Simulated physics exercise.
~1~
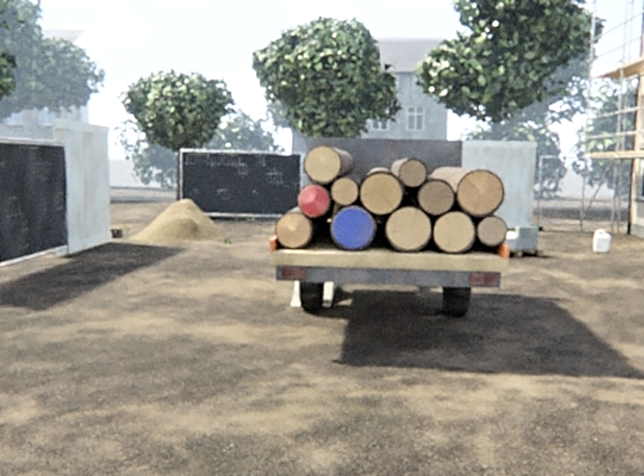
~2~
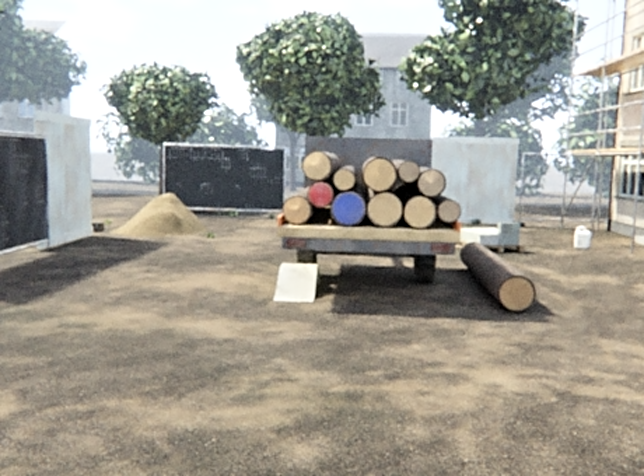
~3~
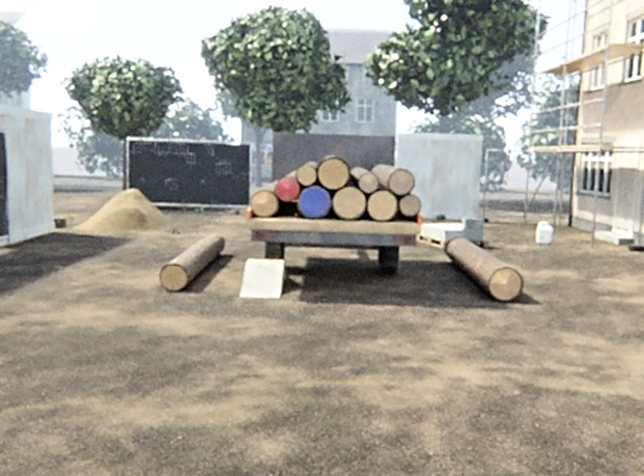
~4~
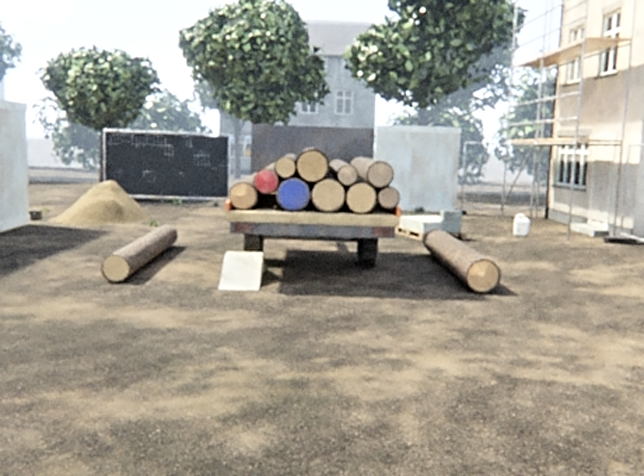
To begin with, a flat trailer stands in a dirt yard, seen from behind and heaped with untied logs, a blue one in the bottom row and a red one resting higher at the left. The trailer moves away from the viewer, leaving a pale hump behind its left side, and one log comes off and lies on the ground to the right. Another then ends up on the ground to the left. The view drifts slightly right as the trailer comes to rest. Finally, two plain logs lie on either side, while blue and red remain aboard.
